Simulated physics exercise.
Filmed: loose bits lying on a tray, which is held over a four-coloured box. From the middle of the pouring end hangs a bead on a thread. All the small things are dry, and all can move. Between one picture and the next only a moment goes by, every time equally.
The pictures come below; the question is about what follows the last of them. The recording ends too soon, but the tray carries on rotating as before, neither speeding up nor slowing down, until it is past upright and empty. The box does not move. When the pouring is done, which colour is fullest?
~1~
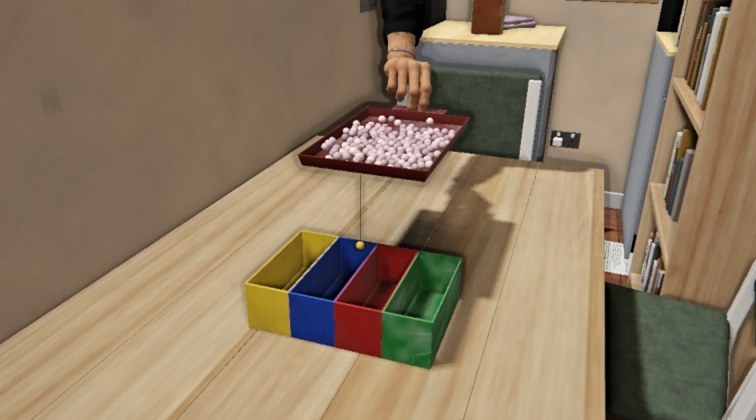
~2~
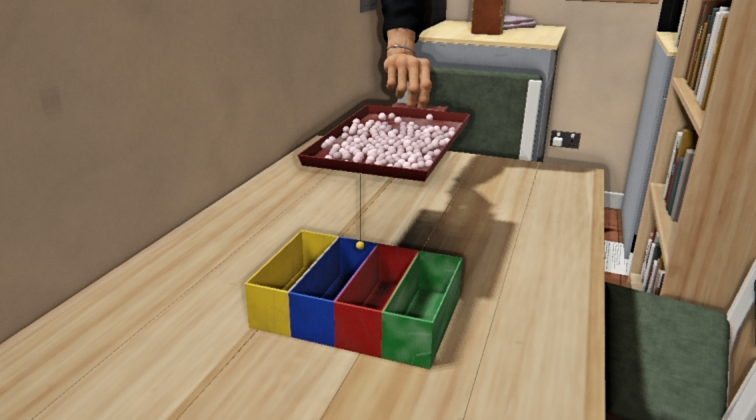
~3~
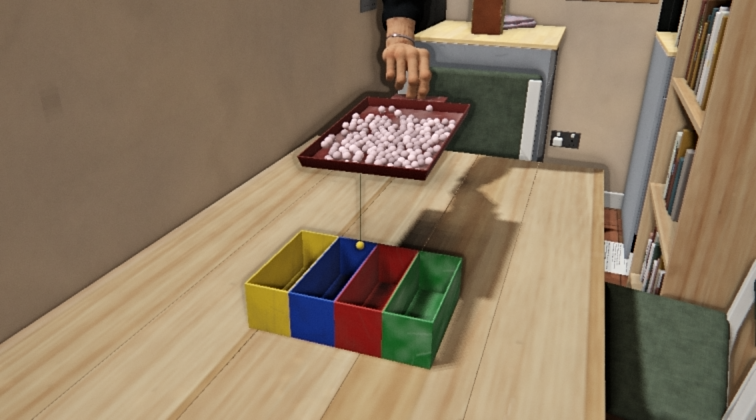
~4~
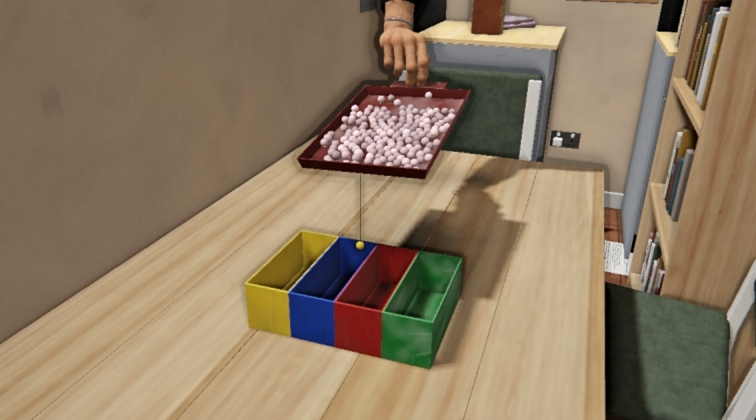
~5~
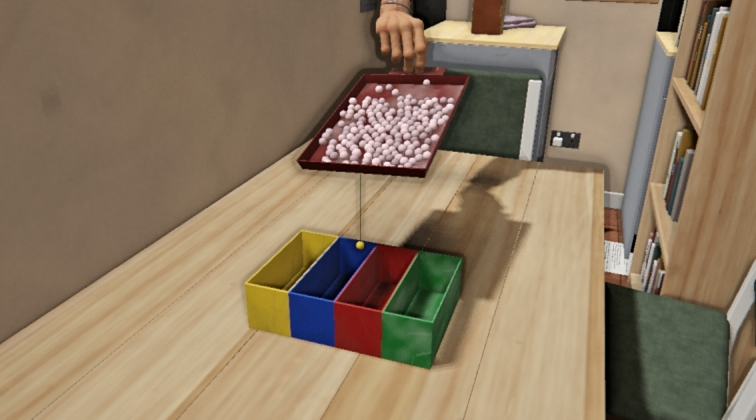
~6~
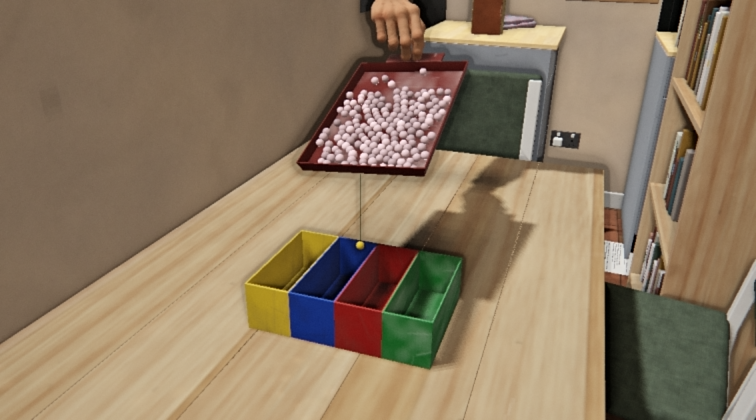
Fullest: The yellow cell.
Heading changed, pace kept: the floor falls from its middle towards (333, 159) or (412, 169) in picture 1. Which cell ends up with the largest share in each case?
First: That yellow cell. Second: Green.
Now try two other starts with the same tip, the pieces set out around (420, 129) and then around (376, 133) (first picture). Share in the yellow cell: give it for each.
50 and 50 per cent.
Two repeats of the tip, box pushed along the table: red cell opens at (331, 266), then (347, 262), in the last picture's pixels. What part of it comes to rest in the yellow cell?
In order: 0 percent and 10 percent.
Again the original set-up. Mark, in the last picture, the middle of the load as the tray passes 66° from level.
The middle of the pieces lands at roughly (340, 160).
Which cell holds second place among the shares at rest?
Second place goes to the blue one.
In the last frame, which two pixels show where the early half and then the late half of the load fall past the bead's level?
I'd put it at roughly (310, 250), and after that at roughly (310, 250).
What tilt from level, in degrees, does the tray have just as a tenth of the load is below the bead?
Approx. reading: About 65°.
Soon after the last picture, tray tipped steeply; about two thirds on the tray; a small part in the yellow cell; a stray few in the blue cell; a stray few in the red cell; about a quarter falling or outside the box.
A little later, tray tipped past a quarter turn; a stray few on the tray; about half in the yellow cell; about a quarter in the blue cell; a small part in the red cell; a small part falling or outside the box.
Later still, tray tipped past a quarter turn; about half in the yellow cell; about a quarter in the blue cell; a small part in the red cell; a stray few in the green cell; a small part falling or outside the box.
By the end, tray tipped past a quarter turn; about half in the yellow cell; about a quarter in the blue cell; a small part in the red cell; a stray few in the green cell; a small part outside the box.
